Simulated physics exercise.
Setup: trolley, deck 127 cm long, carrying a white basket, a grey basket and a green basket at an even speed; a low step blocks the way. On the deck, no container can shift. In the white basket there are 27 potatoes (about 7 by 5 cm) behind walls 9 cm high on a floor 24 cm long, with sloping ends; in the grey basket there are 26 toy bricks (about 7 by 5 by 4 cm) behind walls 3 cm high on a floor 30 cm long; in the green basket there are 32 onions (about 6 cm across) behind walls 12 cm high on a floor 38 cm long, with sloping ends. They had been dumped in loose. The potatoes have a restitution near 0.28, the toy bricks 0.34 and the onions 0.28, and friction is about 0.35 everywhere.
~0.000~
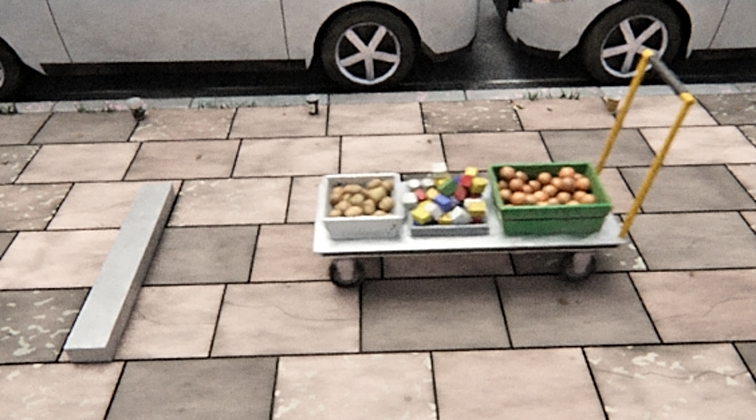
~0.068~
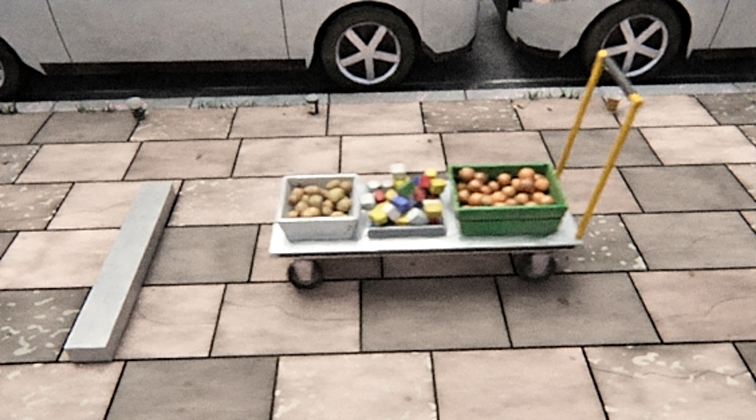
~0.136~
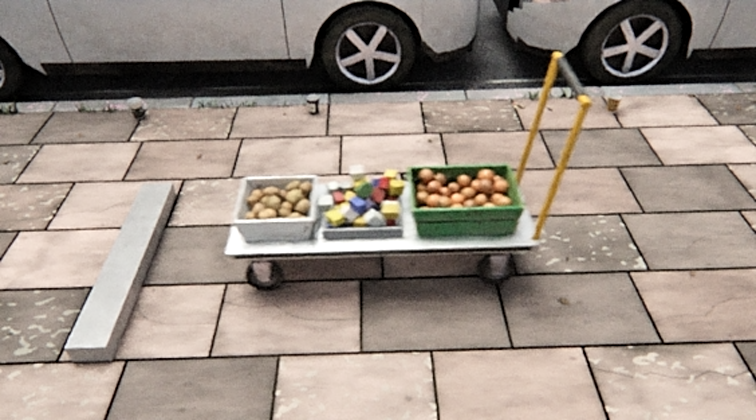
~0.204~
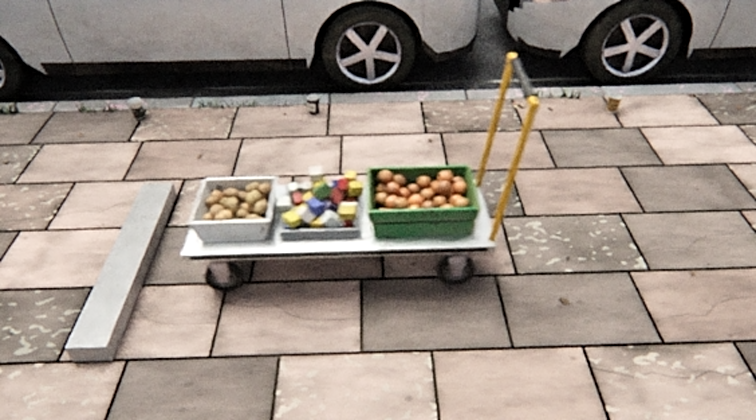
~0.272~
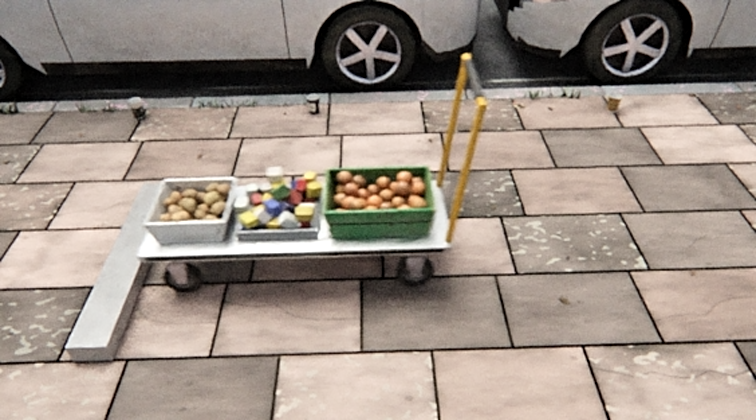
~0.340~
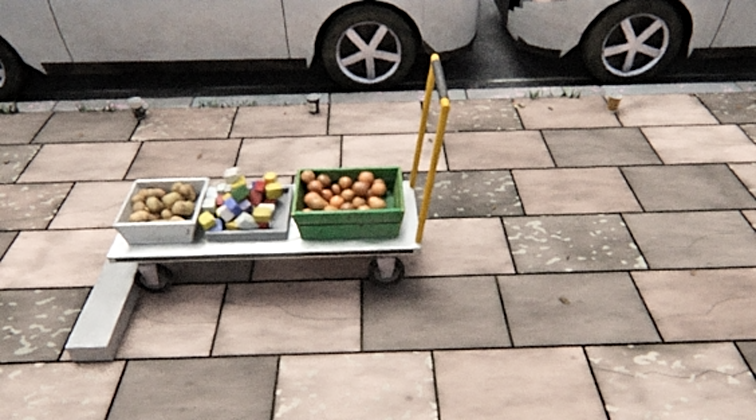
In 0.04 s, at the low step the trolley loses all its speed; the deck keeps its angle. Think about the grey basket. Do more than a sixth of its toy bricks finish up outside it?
Yes.
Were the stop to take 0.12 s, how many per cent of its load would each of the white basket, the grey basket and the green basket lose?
White basket 0, grey basket 30, green basket 0 %.
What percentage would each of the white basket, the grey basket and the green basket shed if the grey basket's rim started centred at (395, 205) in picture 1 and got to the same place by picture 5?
White basket 0 %, grey basket 20 %, green basket 0 %.
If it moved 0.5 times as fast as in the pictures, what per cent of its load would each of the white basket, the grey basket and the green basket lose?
In that case white basket 0, grey basket 20, green basket 0 per cent.
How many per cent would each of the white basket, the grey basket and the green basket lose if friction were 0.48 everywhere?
In that setup white basket sheds 10 percent, grey basket sheds 30 percent, and green basket sheds 10 percent.
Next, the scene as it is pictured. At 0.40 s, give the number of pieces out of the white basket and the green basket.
Estimate at that time - white basket 0, green basket 0, give or take.
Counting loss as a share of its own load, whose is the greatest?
Answer: The grey basket.
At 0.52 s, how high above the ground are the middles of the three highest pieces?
I'd say near 54 cm.
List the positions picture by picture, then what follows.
In the first frame (each is followed by its nearest rim corner in this view), grey basket, (413, 227); green basket, (503, 208); 84 cm short of the stop; none out.
The second frame shows grey basket, (369, 228); green basket, (459, 209); 66 cm short of the stop.
The third frame shows grey basket, (326, 230); green basket, (415, 210); 48 cm short of the stop.
The fourth frame shows grey basket, (283, 231); green basket, (370, 211); 30 cm short of the stop.
The fifth frame shows grey basket, (239, 232); green basket, (326, 212); 12 cm short of the stop.
The sixth frame shows grey basket, (209, 233); green basket, (294, 213); stopped; 1 out, the lowest brick at (209, 206).
After 0.40 s, white basket 27 in, 0 out, grey basket 25 in, 1 out and green basket 32 in, 0 out.
After 0.52 s, white basket 25 in, 2 out, grey basket 21 in, 5 out and green basket 31 in, 1 out.
After 0.75 s, white basket 24 in, 3 out, grey basket 18 in, 8 out and green basket 30 in, 2 out.
Final count (at 1.25 s), white basket 24 in, 3 out, grey basket 19 in, 7 out and green basket 30 in, 2 out. Asked share, 7 of 26, 27 per cent.
